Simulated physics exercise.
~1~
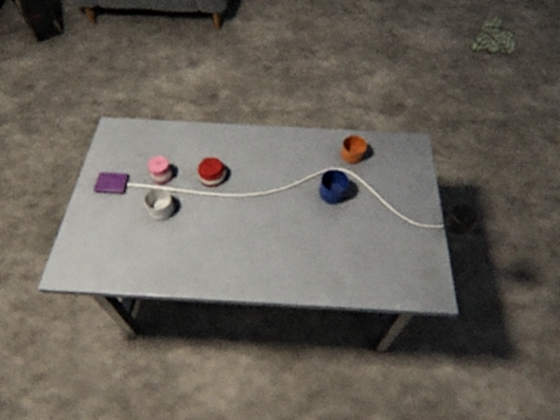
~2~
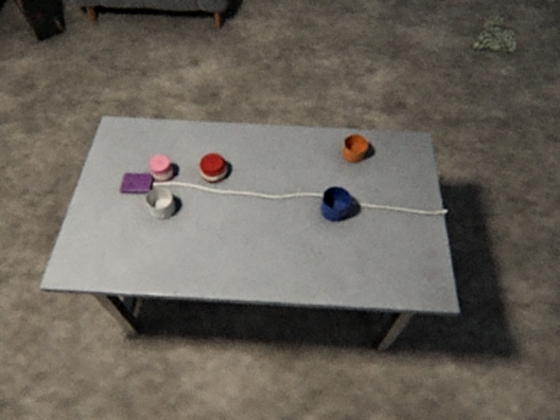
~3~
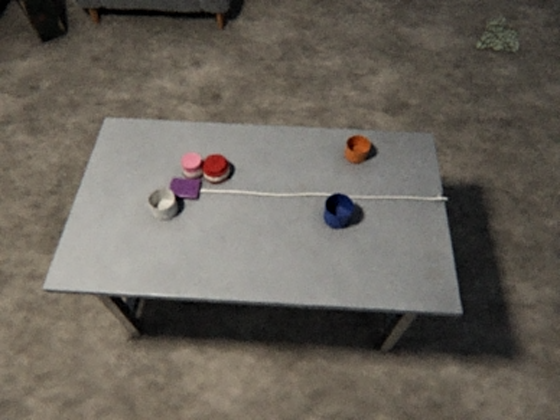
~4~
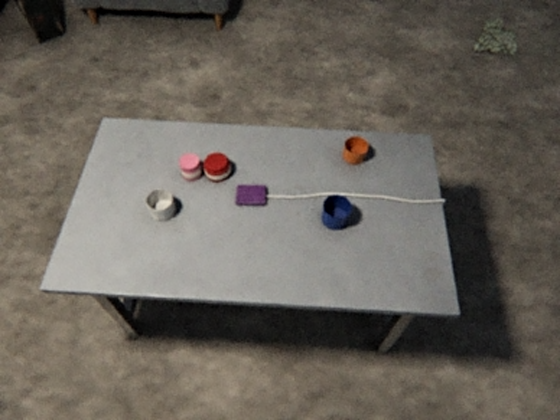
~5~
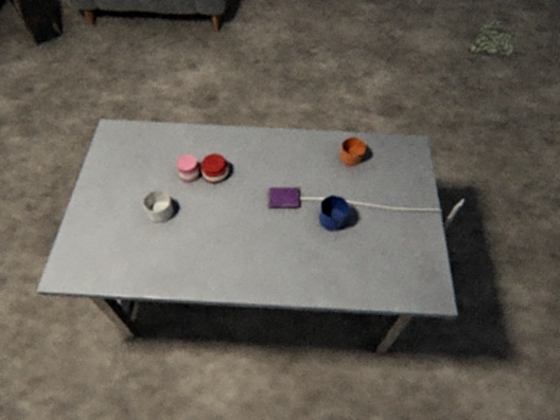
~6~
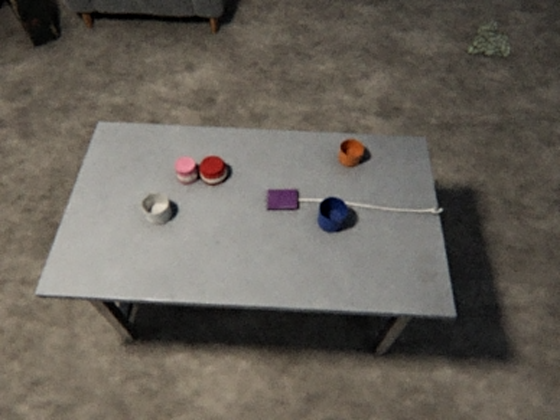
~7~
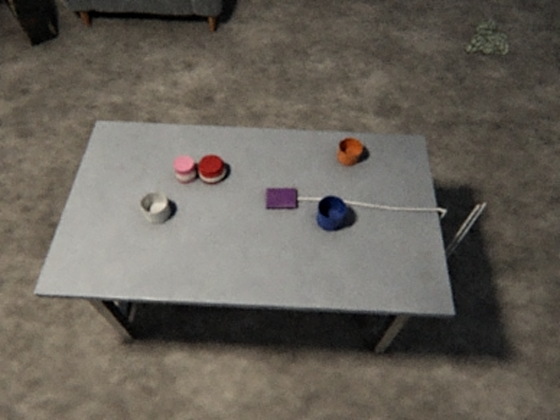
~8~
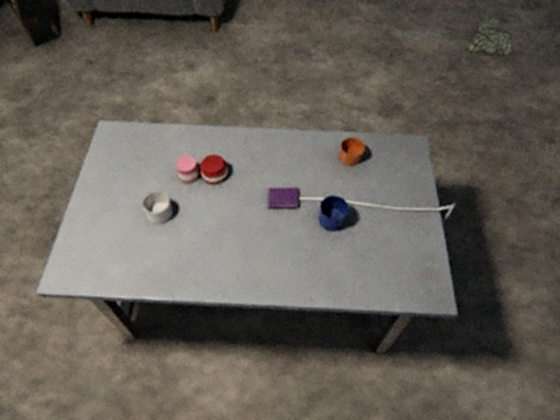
Grey table with cups and small tins, a white cord dragging a purple block rightward until it rests near the blue cup.
